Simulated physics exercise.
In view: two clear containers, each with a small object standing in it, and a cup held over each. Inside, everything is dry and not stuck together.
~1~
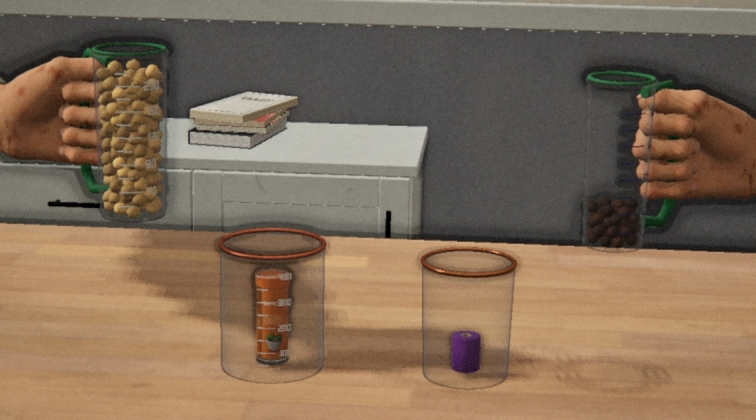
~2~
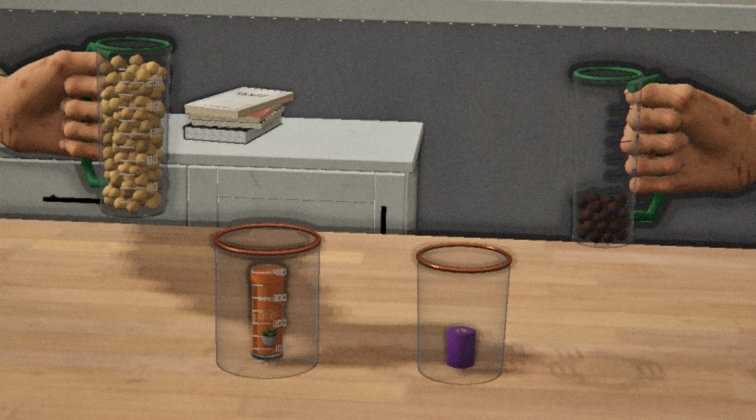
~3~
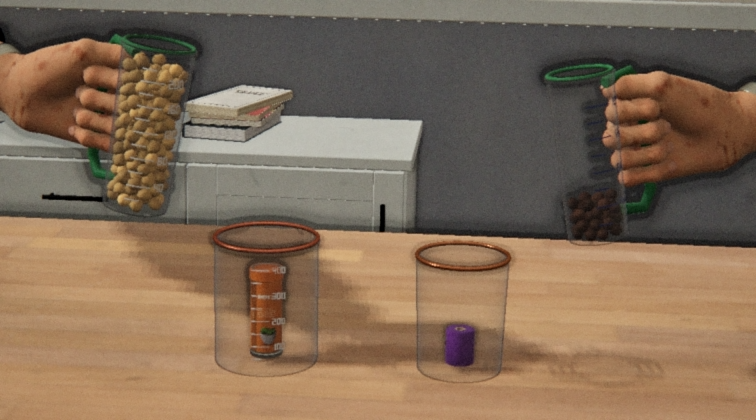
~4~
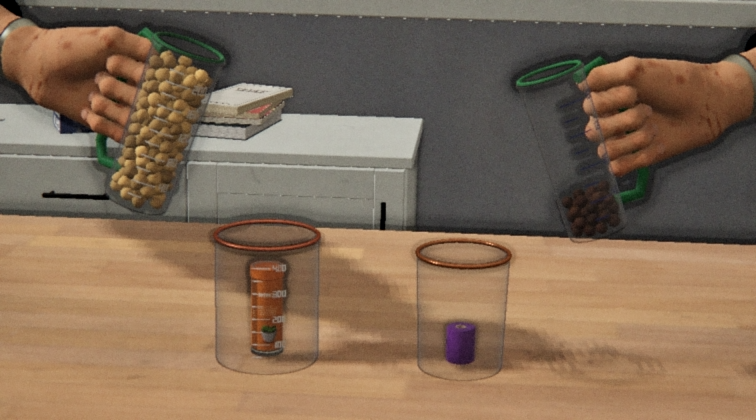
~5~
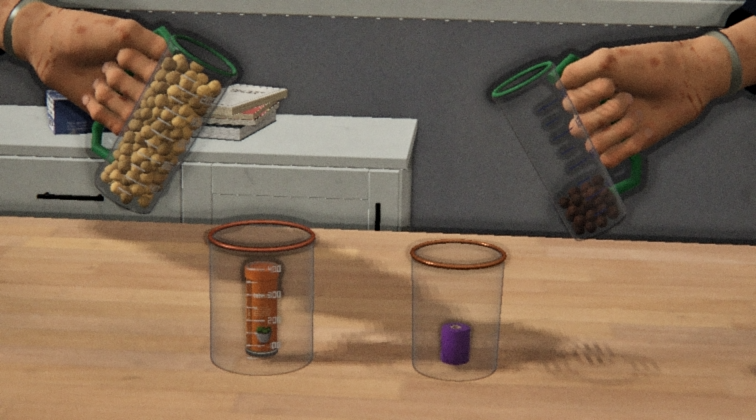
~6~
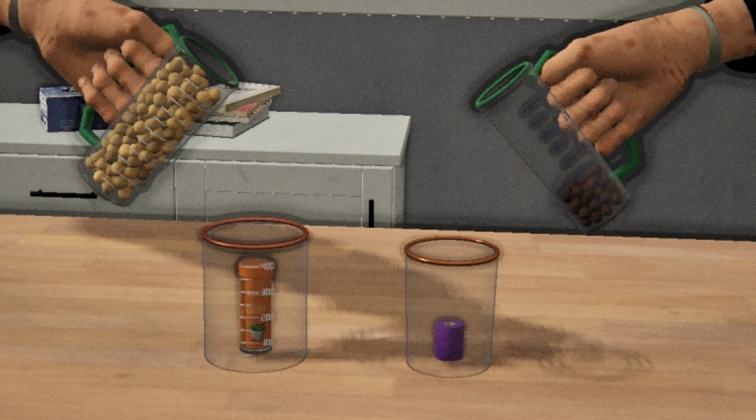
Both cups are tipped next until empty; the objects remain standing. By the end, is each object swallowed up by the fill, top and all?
Left thing: Top not swallowed. Right thing: Top not swallowed.
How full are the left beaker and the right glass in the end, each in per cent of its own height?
I'd say the left reaches about 55 in a hundred of its height, and the right about 20 in a hundred.
Then, 0.65 s past the last view, left beaker empty, all of its cupful still in the cup; right glass empty, all of its cupful still in the cup.
Then, 1.21 s past the last view, left beaker nearly empty, about two thirds of its cupful still in the cup, one piece on the counter; right glass nearly empty, most of its cupful still in the cup.
Then, 1.70 s past the last view, left beaker half full, none of its cupful still in the cup, one piece on the counter; right glass nearly empty, none of its cupful still in the cup.
Finally, left beaker half full (surface near (256, 284)), one piece on the counter; right glass nearly empty (surface near (449, 337)), nothing beside it; the left thing is still showing; the right thing is still showing.
